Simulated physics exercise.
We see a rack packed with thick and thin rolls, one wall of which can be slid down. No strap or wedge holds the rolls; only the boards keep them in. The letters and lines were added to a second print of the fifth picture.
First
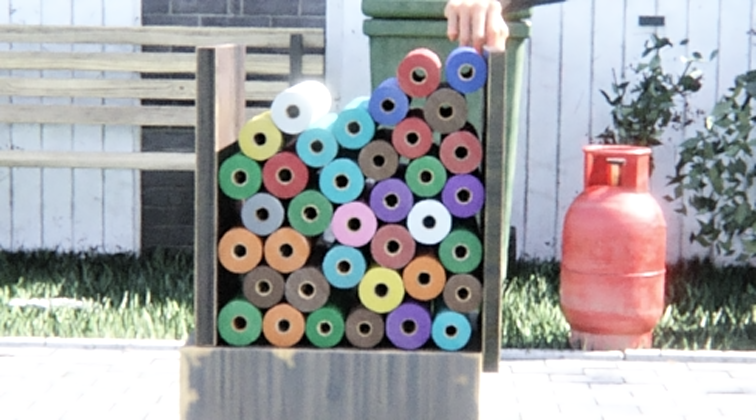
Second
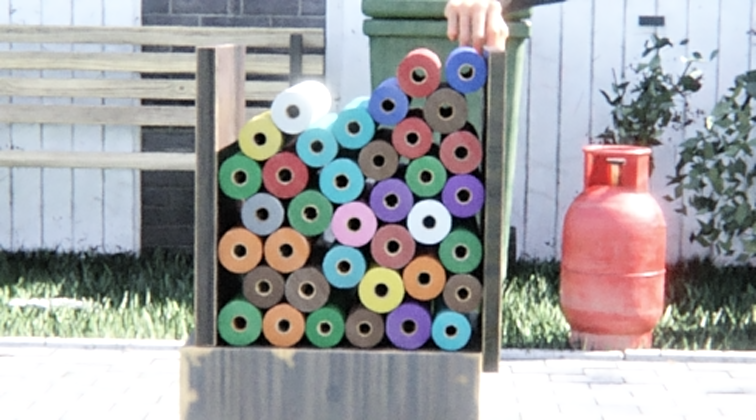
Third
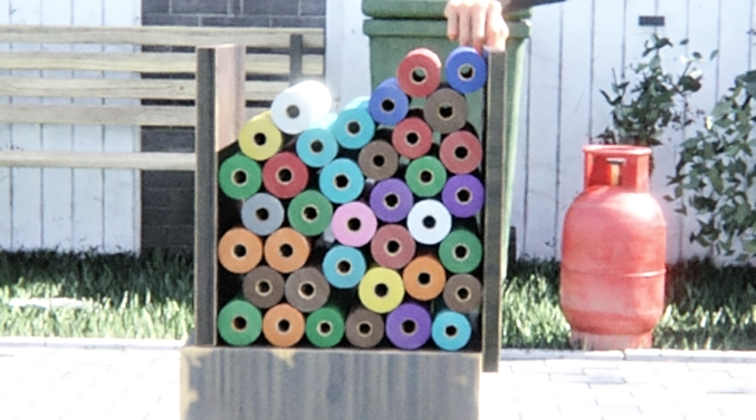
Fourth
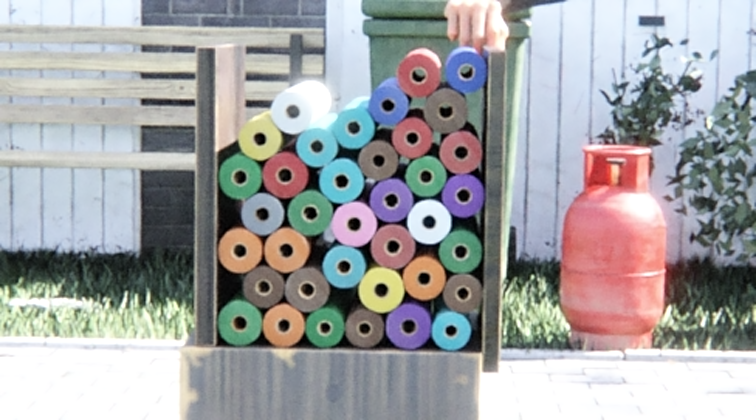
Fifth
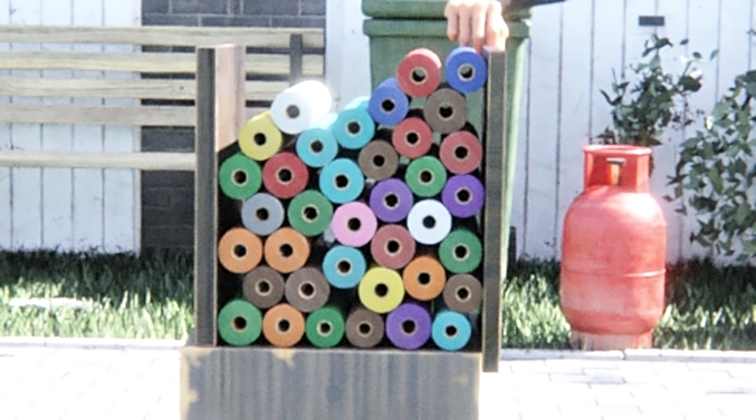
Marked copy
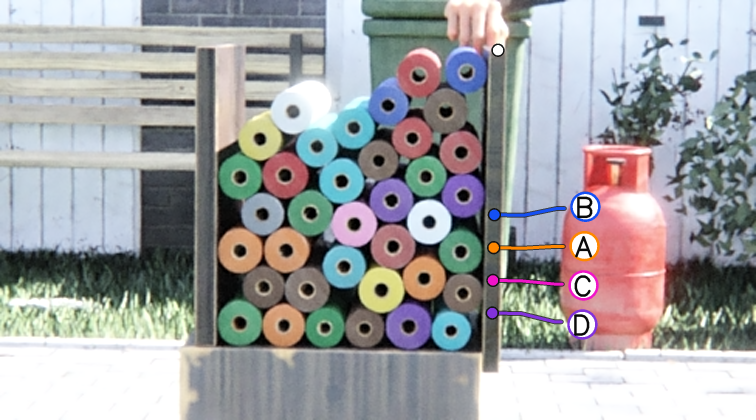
A hand rested on the top right corner of a wooden rack packed with colorful rolls, while a red gas cylinder stood on the right. Nothing visibly moved the whole time.
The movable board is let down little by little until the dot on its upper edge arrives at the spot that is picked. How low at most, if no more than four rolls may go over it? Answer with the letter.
Down to B.
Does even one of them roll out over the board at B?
Yes, at B.
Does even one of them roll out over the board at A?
Yes, at A.
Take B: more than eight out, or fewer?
At B, fewer than eight.
On the copy, A at (493, 247); B at (494, 215); C at (493, 281); D at (492, 313); the white dot at (498, 50).
On B. First, top of the board (487, 122).
Then, top of the board (485, 204).
Finally, top of the board (485, 214), four out over the board.
By contrast, A more than four out over the board; C more than four out over the board; D more than four out over the board.
